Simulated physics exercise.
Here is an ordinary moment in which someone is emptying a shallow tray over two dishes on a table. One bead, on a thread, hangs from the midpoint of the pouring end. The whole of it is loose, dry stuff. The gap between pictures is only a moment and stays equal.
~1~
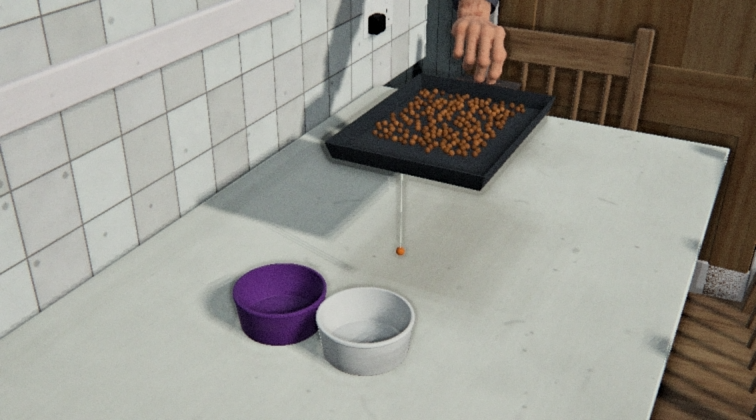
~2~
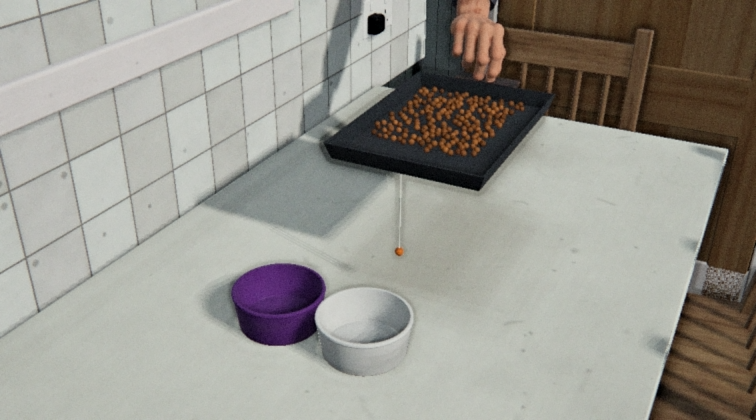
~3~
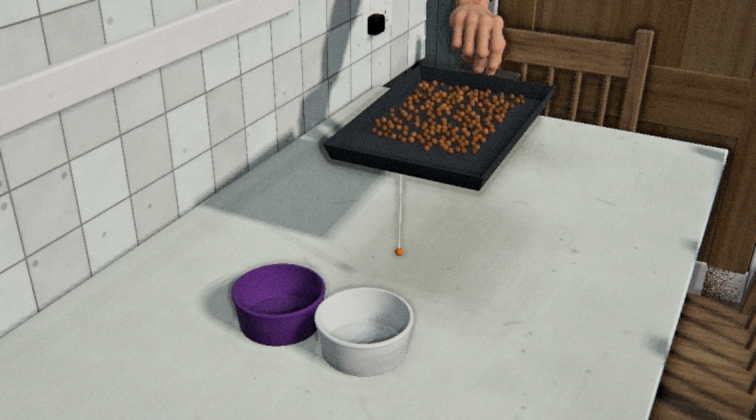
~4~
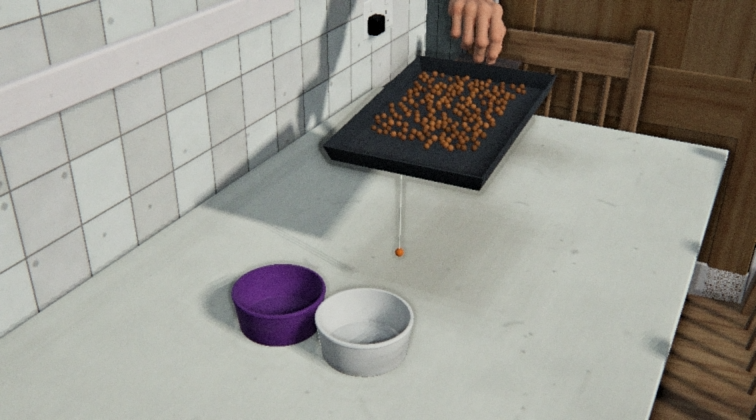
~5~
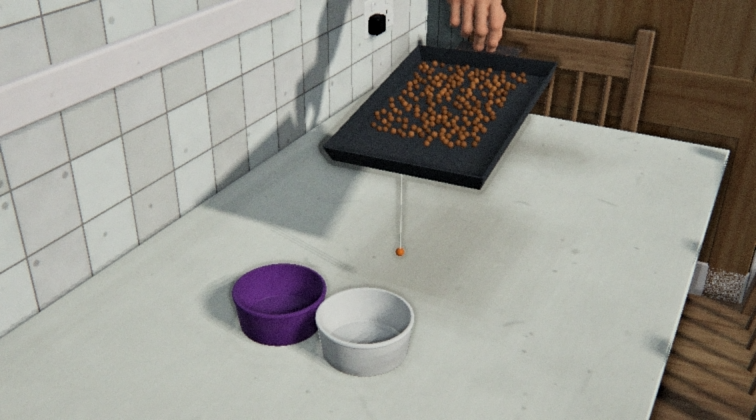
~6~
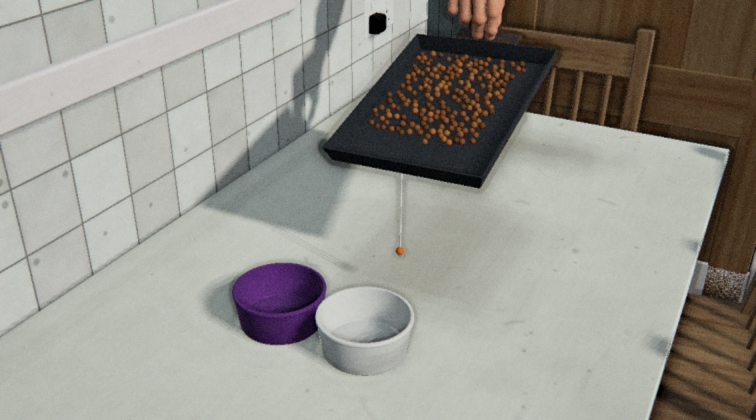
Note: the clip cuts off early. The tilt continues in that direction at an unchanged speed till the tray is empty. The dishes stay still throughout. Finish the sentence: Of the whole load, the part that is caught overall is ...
... less than half of it.
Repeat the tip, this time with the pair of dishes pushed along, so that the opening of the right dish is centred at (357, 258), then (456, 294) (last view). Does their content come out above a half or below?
Well, it comes to a greater portion at first and a greater portion after that.
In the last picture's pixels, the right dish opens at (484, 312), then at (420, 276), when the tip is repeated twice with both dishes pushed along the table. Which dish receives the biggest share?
In the first try it's the leftmost dish, and in the second it's the leftmost dish.
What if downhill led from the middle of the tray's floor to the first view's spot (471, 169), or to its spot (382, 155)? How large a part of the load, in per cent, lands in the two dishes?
About 0 % and about 10 %.
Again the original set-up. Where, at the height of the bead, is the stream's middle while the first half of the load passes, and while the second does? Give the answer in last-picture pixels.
Roughly (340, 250) first, then roughly (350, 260).
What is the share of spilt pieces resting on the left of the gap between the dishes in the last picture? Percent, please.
Close to 30 %.
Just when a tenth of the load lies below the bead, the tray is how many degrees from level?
Roughly 75 degrees from level.
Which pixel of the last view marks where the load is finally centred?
About pixel (343, 297).
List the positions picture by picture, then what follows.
The first picture shows corners of the pouring end at (332, 141) and (481, 173), level; middle of the load at (449, 119), cereal balls; left dish at (255, 326); right dish at (343, 355); bead on its thread at (400, 251).
The second picture shows corners of the pouring end at (331, 141) and (480, 174), level; middle of the load at (448, 117).
The third picture shows corners of the pouring end at (330, 142) and (480, 174), tipped barely, lowest at the left corner; middle of the load at (448, 113).
The fourth picture shows corners of the pouring end at (330, 144) and (479, 174), tipped a little, lowest at the left corner; middle of the load at (448, 106).
The fifth picture shows corners of the pouring end at (330, 145) and (479, 174), tipped a little, lowest at the left corner; middle of the load at (448, 99).
The sixth picture shows corners of the pouring end at (330, 145) and (479, 173), tipped a little, lowest at the left corner; middle of the load at (447, 92); left dish at (255, 325); right dish at (342, 355).
Soon, tray tipped steeply; nearly all on the tray; a stray few in the left dish; a small part in the air.
A while on, tray tipped right over; about half on the tray; a stray few in the right dish; a stray few in the left dish; about a quarter outside both; about a quarter in the air.
Towards the end, tray tipped past a quarter turn; a small part in the right dish; a small part in the left dish; most outside both.
Finally, tray tipped past a quarter turn; a small part in the right dish; a small part in the left dish; most outside both.
